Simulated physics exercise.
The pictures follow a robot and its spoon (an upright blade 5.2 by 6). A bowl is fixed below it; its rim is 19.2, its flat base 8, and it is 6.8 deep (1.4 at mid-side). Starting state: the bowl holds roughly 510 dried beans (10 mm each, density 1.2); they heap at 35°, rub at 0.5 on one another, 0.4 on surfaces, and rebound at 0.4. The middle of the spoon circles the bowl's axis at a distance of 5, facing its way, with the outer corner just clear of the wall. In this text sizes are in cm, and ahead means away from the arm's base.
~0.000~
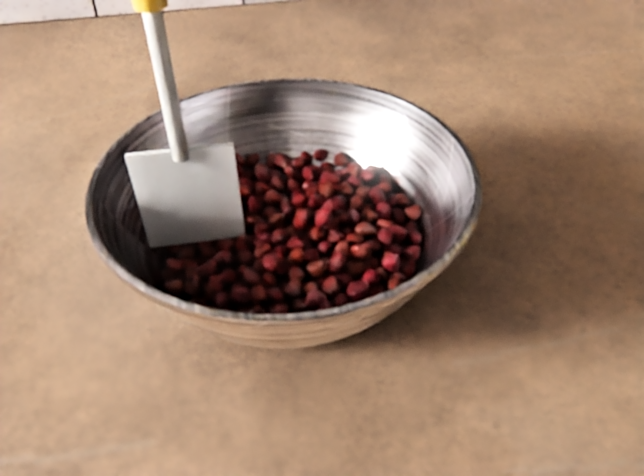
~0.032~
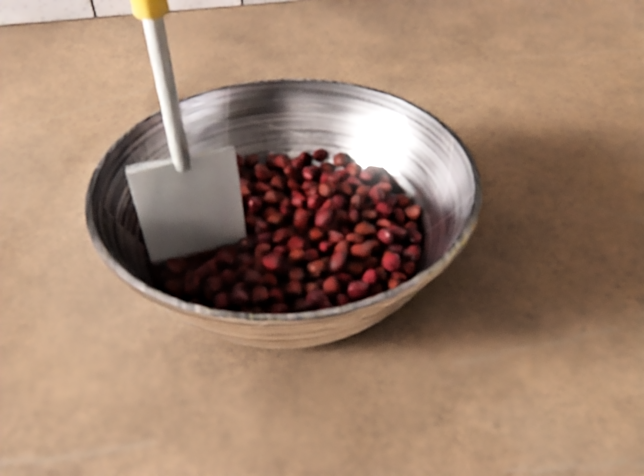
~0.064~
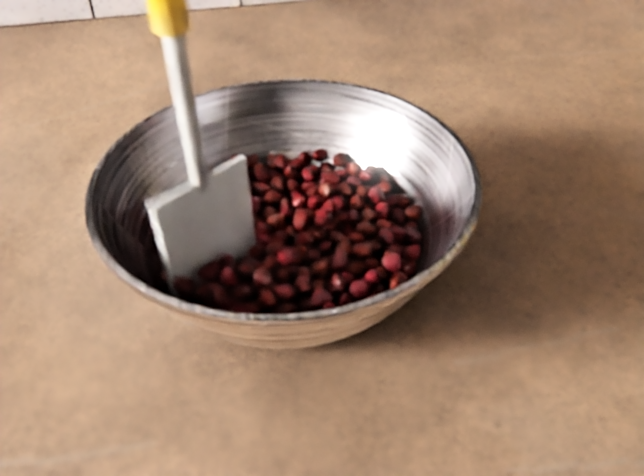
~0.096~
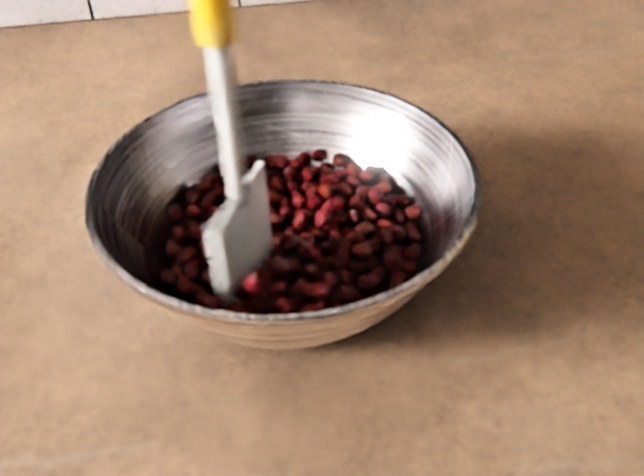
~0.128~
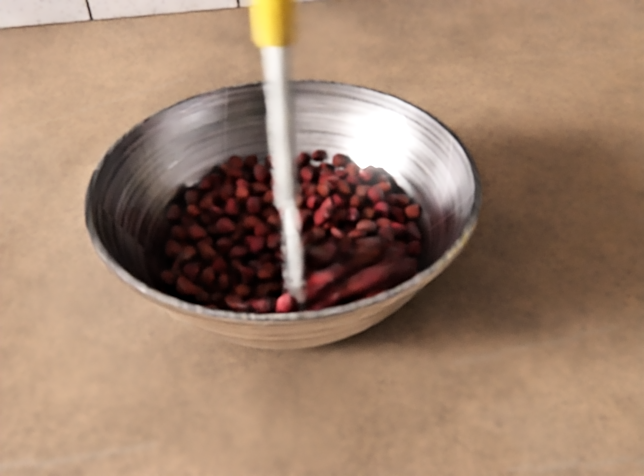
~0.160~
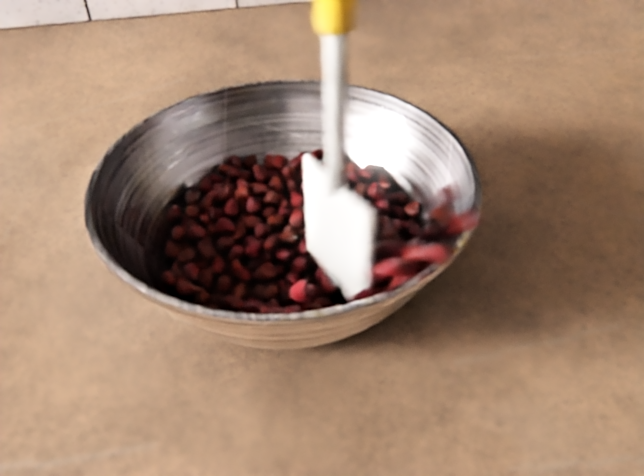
A brown countertop with a strip of white tile along its far edge is seen from above at an angle. A wide silvery metal bowl holds a heap of dark red beans, with a flat grey blade on a yellow-topped handle at its left. The blade sweeps along the near side to the right, turning as it goes and pushing beans up the right wall, while the camera stays still.
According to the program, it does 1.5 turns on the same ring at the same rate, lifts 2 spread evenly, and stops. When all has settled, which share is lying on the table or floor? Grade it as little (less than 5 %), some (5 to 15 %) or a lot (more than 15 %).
Grade: Some, 5 to 15 %.
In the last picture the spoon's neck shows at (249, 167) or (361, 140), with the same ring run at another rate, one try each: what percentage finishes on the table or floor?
First try: Around 0 %; second try: Around 10 %.
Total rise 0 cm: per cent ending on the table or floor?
It comes to some 25 per cent.
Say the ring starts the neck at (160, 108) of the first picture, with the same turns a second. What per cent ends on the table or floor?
Some 0 per cent.
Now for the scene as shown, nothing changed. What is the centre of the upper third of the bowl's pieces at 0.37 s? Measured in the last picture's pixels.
Centre estimate: Approx. (257, 180) px.
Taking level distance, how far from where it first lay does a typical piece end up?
Level distance: About 1 cm.
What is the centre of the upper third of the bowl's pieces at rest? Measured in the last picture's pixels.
I'd say close to (276, 222).
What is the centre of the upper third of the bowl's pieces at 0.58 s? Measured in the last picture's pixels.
Close to pixel (271, 223).
By 0.37 s, 276° round, highest piece 9 above the table; 493 in the bowl, 10 on the table or floor, 8 in flight or on the tool.
By 0.58 s, 81° round, highest piece 8 above the table; 475 in the bowl, 32 on the table or floor, 4 in flight or on the tool.
By 0.88 s, 180° round, highest piece 4 above the table; 475 in the bowl, 36 on the table or floor.
By 1.58 s, 180° round, highest piece 4 above the table; 475 in the bowl, 36 on the table or floor.
Final count, 475 in the bowl, 36 on the table or floor. That is 7 % on the table or floor.
